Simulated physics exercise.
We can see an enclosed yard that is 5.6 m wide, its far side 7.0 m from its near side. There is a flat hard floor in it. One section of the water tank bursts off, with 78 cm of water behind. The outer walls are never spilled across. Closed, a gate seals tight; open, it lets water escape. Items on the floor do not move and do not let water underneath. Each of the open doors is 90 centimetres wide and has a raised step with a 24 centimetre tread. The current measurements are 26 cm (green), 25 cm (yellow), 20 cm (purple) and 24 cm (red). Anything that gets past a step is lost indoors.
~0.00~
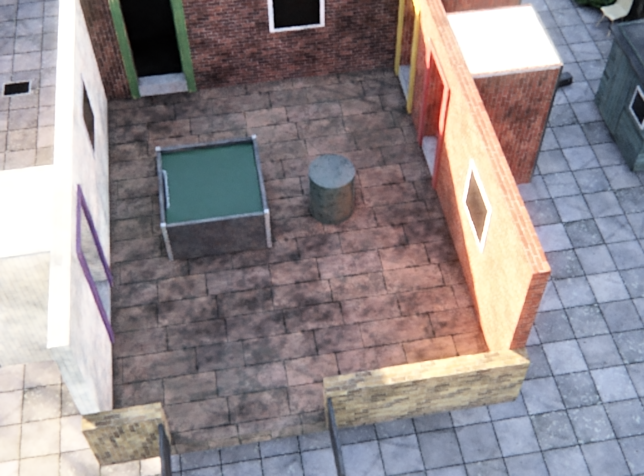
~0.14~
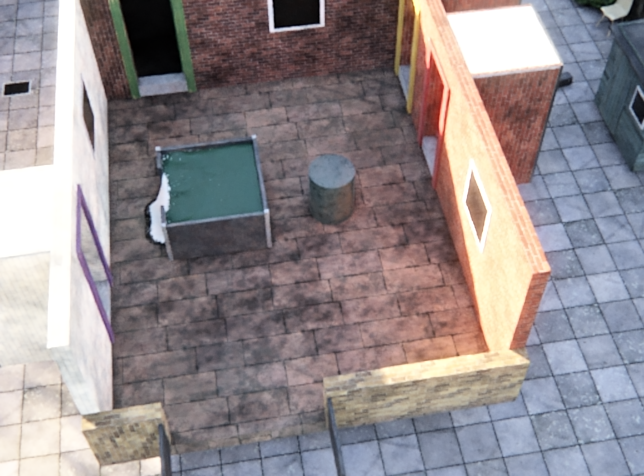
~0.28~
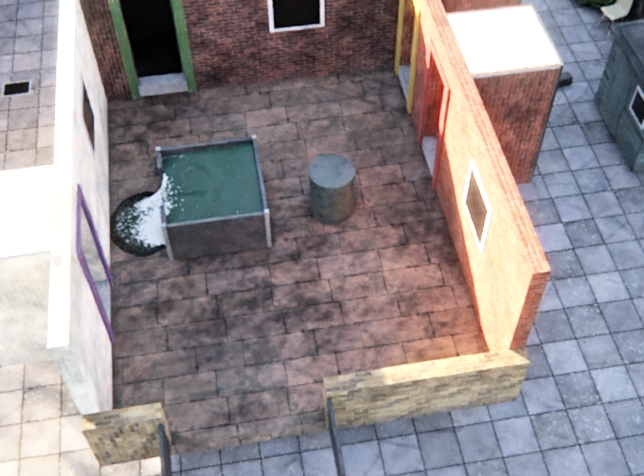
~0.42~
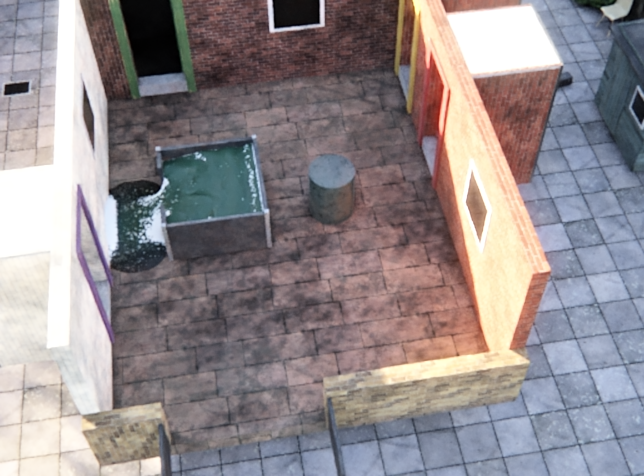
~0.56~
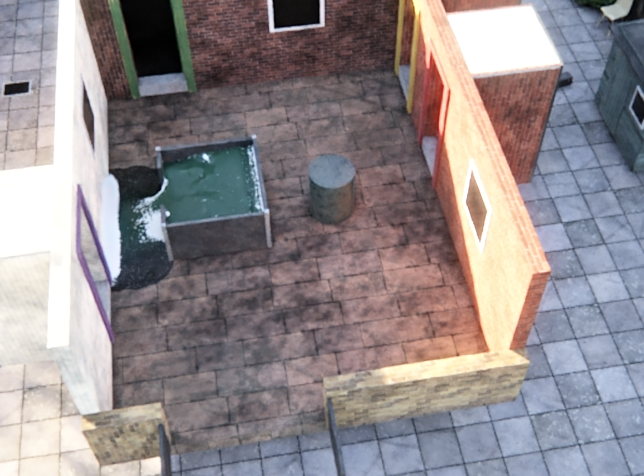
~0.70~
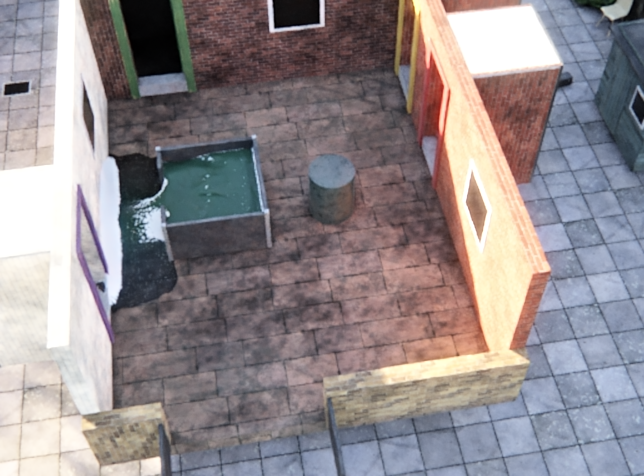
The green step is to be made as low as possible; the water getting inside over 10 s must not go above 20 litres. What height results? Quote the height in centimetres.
It would have to be roughly 17 cm high.
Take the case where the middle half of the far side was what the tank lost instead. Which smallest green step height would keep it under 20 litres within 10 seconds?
You'd want it roughly 25 centimetres tall.
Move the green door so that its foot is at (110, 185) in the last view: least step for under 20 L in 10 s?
Something near 21 cm.
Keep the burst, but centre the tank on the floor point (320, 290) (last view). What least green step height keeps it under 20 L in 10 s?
About 9.0 cm.
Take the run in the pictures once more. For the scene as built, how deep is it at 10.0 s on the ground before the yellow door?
It comes to about 6.0 centimetres deep.
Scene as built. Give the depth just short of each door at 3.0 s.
Depth (cm): Green 17 / yellow 0 / purple 9 / red 0.
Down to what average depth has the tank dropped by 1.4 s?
On average, around 48 cm.
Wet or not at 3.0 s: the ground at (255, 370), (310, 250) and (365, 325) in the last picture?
Status: Submerged / clear / clear.
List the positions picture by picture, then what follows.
The first picture shows the water tank at (211, 183) is whole and still, 78 cm deep; the green door at (156, 53) is dry.
In the second picture, water pours out at (168, 208) and has run 0.3 m, to (150, 236); about 12 cm deep outside, 78 cm at the back.
In the third picture, the gap is at (168, 210), the front 0.9 m out at (118, 238); the back of the water tank holds 77 cm.
In the fourth picture, the gap is at (168, 210), the front 1.1 m out at (110, 196); the back of the water tank holds 70 cm.
In the fifth picture, water pours out at (168, 210) and has run 1.3 m, to (109, 173); about 9 cm deep outside, 66 cm at the back.
In the sixth picture, water pours out at (168, 210) and has run 1.6 m, to (109, 158); about 8 cm deep outside, 65 cm at the back; 1.8 m in a straight line remain to the green door at (156, 53).
After 1.4 s water covers 20 % of the floor, deepest (50 cm) near (110, 230); 6 cm at the green door, 0 litres in over its 26 cm step.
After 3.0 s water covers 45 % of the floor, deepest (30 cm) near (110, 230); 17 cm at the green door, 0 litres in over its 26 cm step.
After 10.0 s water covers 90 % of the floor, deepest (10 cm) near (414, 391); 5 cm at the green door, 1 litre in over its 26 cm step.
At the green door as built, the water arrived by 1.4 s and peaked near 26 cm at 1.8 s.
Run again over the same 10 s with other heights there, 30 litres in over 15 cm, 6 litres over 20.5 cm. The limit of 20 litres is kept from about 17 cm up.
